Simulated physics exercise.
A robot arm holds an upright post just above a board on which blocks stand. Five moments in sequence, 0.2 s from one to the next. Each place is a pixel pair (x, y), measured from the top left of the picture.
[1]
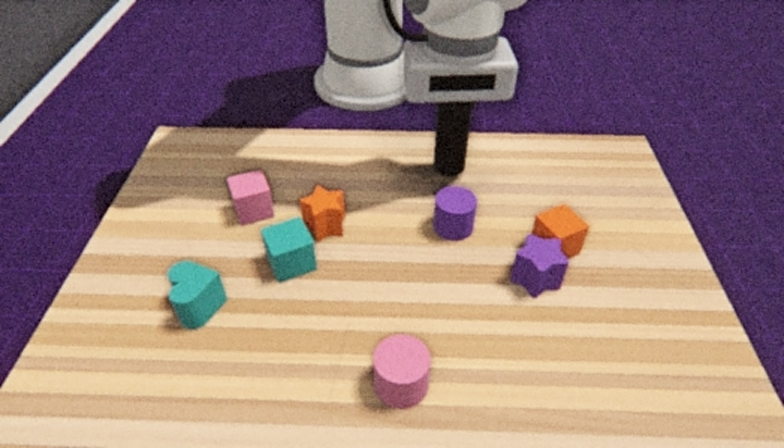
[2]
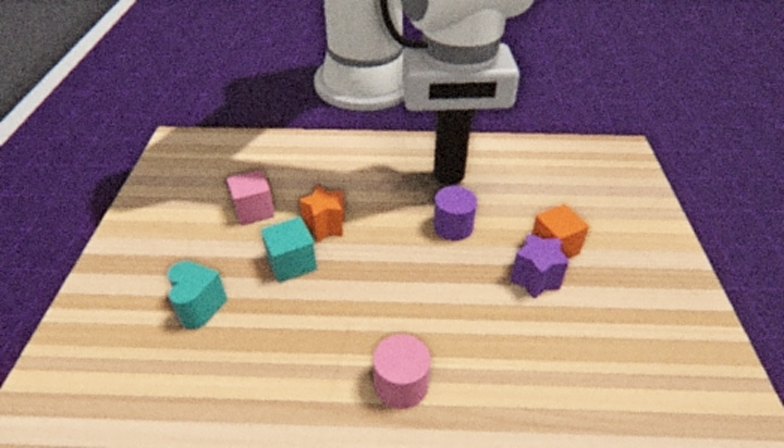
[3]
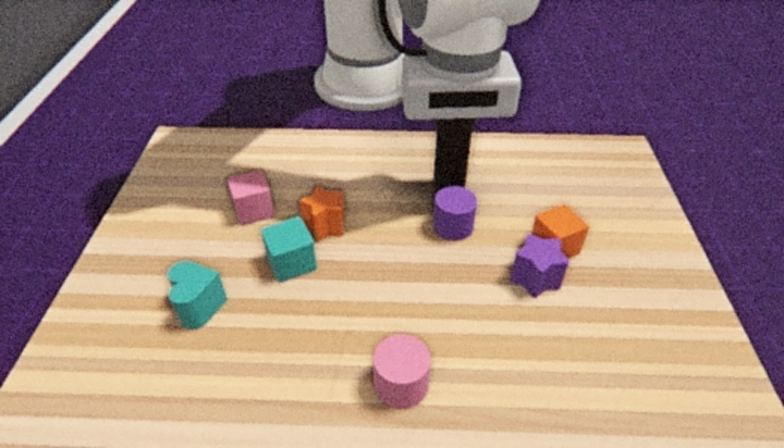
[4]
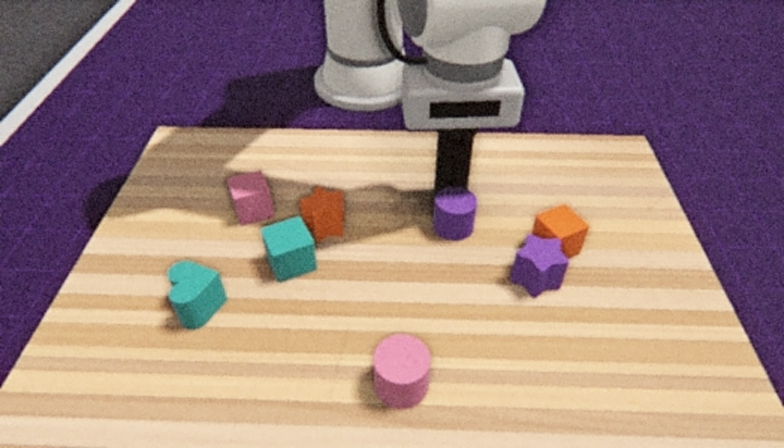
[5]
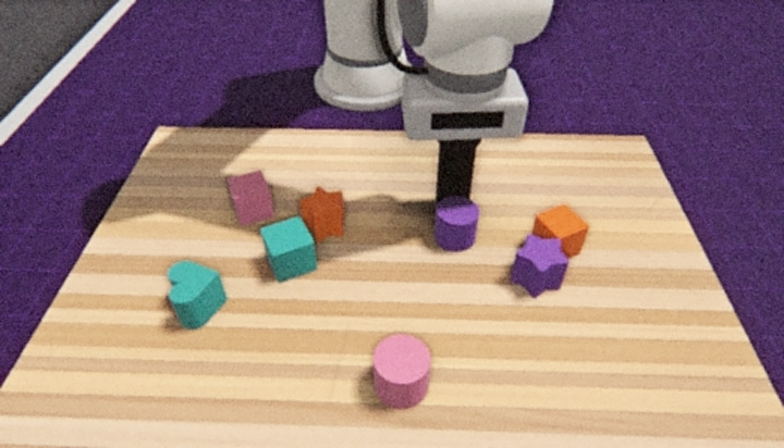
On a wooden board, a robot arm moves its black post forward and nudges the purple cylinder slightly.
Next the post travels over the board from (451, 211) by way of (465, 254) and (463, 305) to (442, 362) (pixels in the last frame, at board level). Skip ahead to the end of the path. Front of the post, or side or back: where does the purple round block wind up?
It will keep going ahead of the post.
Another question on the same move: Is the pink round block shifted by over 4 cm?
No.
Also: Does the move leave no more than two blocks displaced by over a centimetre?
That would be a yes.
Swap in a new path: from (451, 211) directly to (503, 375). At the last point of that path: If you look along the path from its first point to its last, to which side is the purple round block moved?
Shifted right.
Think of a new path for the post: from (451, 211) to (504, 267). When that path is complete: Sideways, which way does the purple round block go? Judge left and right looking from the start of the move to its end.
So, looking from the first point of the path to the last, the purple round block moves rightwards.
The first path, step by step. One third of the way, post (466, 248); purple round block (463, 257).
Two thirds of the way, post (464, 298); purple round block (451, 312).
At the end, post (442, 355); pink round block (376, 390); purple round block (433, 378); purple star-shaped block not moved.
